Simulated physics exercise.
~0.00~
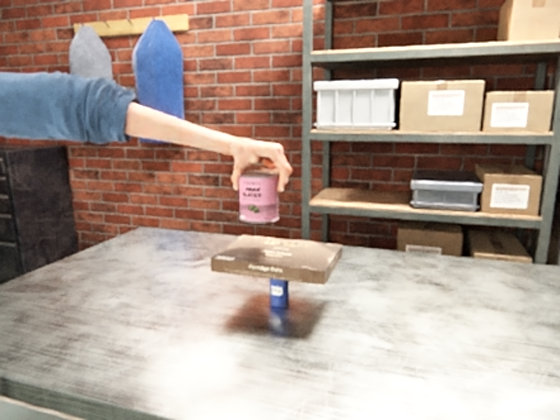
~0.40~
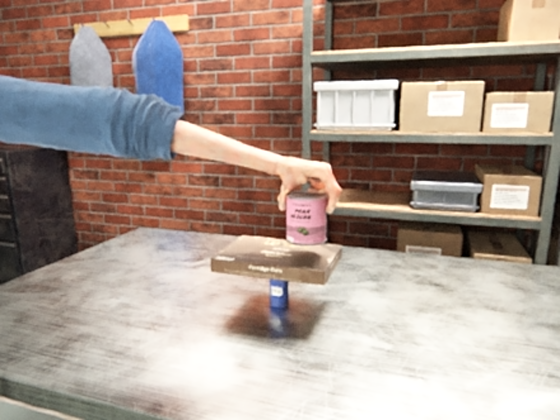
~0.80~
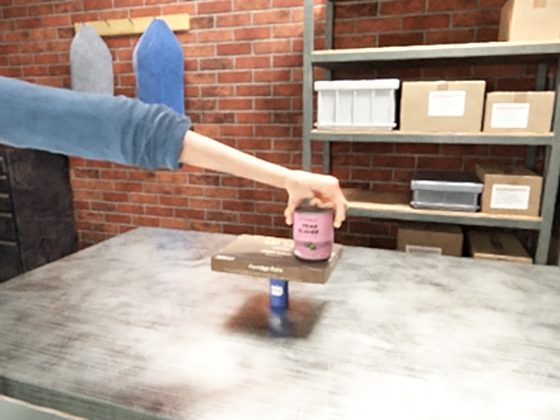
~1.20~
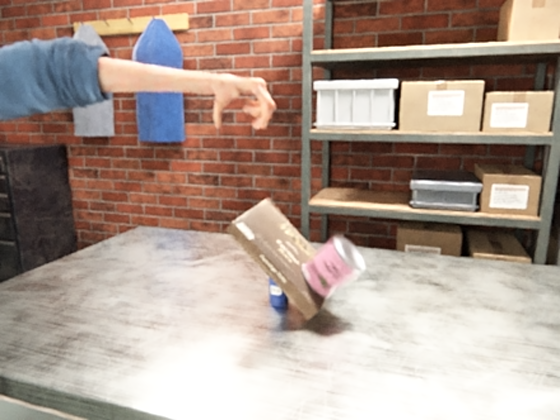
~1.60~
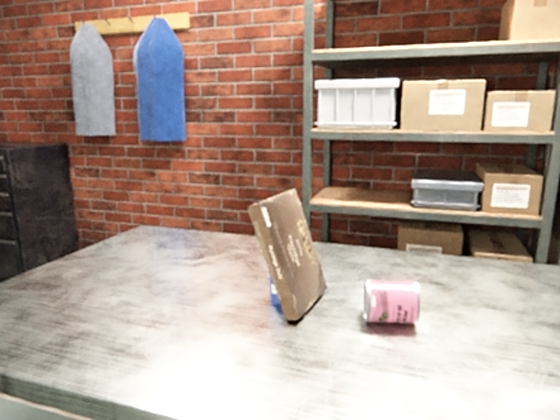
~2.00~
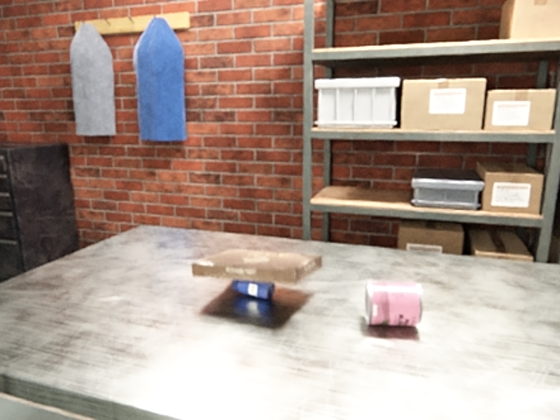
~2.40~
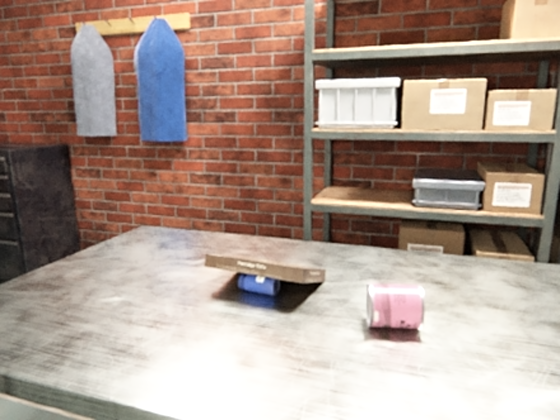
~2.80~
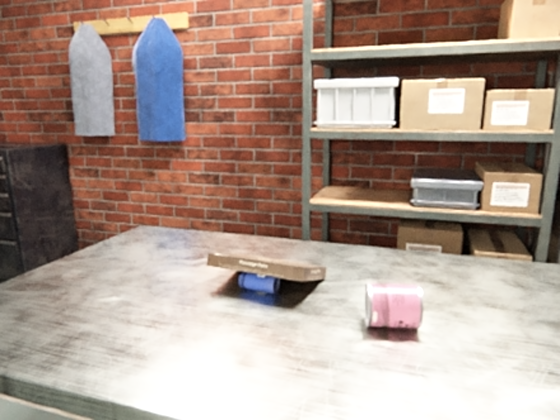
A hand carries a pink tin over a flat brown packet balanced on an upright blue shaker, on a grey table before a brick wall and shelves. It moves the tin to the right and lowers it onto the packet's right side. As the fingers let go and draw back, the packet tips steeply to the right and the tin slides off, landing on its side on the table. The packet then swings back as the shaker topples beneath it. At the end, the packet rests tilted over the fallen shaker, with the tin lying still to the right.
